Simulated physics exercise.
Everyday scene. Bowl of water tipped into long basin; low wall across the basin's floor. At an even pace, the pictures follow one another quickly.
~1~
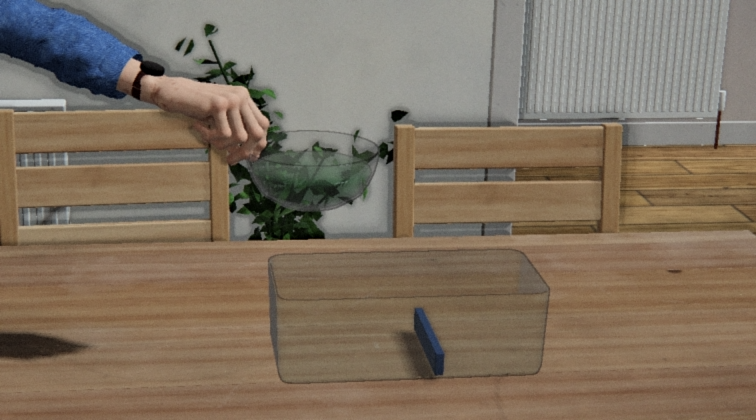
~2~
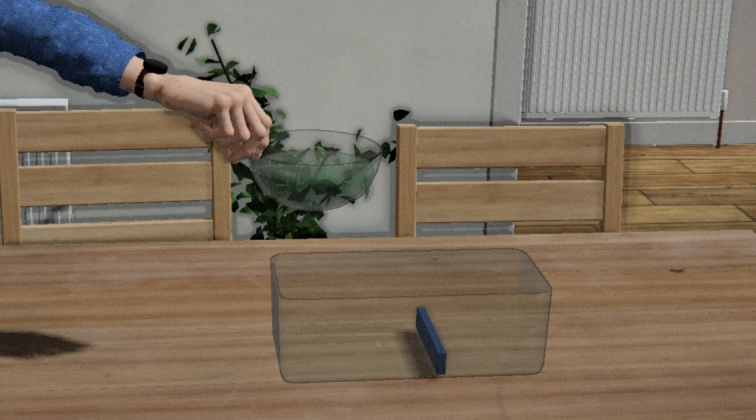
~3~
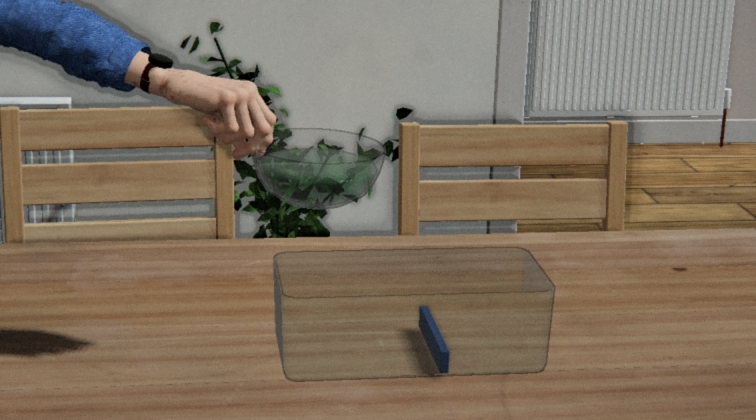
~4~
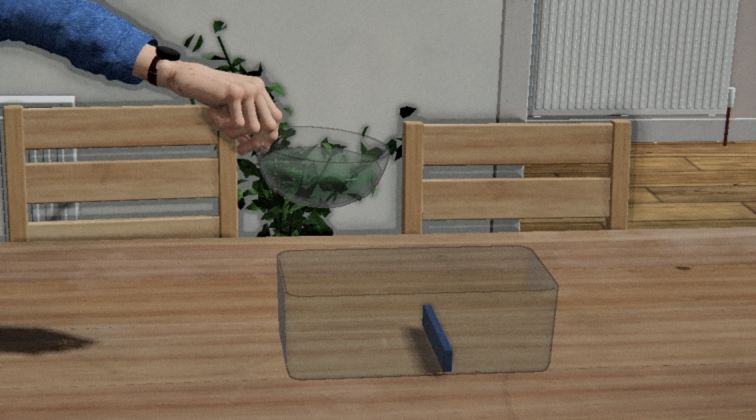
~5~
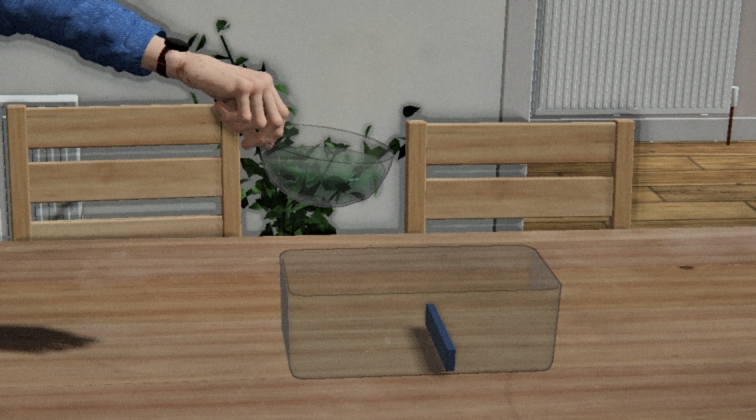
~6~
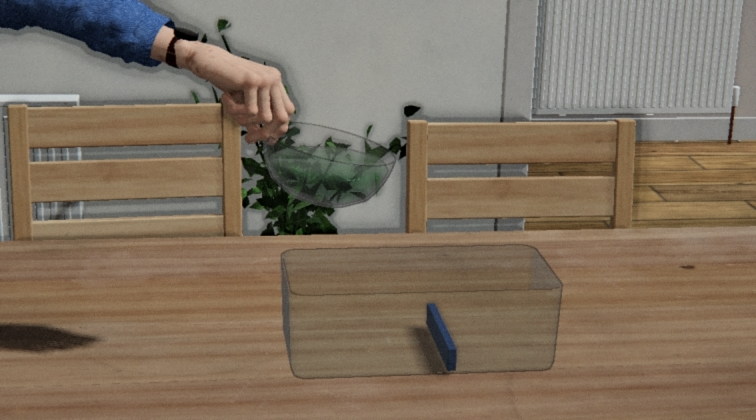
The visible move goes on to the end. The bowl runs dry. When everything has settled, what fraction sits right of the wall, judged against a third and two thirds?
It settles with less than one third on the right.
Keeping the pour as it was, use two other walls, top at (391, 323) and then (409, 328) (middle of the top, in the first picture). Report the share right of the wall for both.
Near 75 % and 55 %.
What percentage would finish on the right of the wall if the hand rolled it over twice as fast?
Result: Roughly 15 %.
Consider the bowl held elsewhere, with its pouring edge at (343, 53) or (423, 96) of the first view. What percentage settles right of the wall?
Roughly 10 per cent, then roughly 80 per cent.
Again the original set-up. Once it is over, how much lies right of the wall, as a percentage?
Some 25 per cent.
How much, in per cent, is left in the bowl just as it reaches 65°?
Near 50 in a hundred still remains.
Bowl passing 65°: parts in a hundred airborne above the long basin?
Somewhere around 40 per cent of it.
A moment on, the tilt is 65° and 49 per cent is still to pour, 11 is left of the wall and 0 right of it.
Next, the tilt is 92° and 5 per cent is still to pour, 65 is left of the wall and 21 right of it.
Then the tilt is 94° and 0 per cent is still to pour, 76 is left of the wall and 24 right of it.
Later the tilt is 94° and 0 per cent is still to pour, 76 is left of the wall and 24 right of it.
In the end 76 per cent lies left of the wall, 24 right of it and 1 outside.
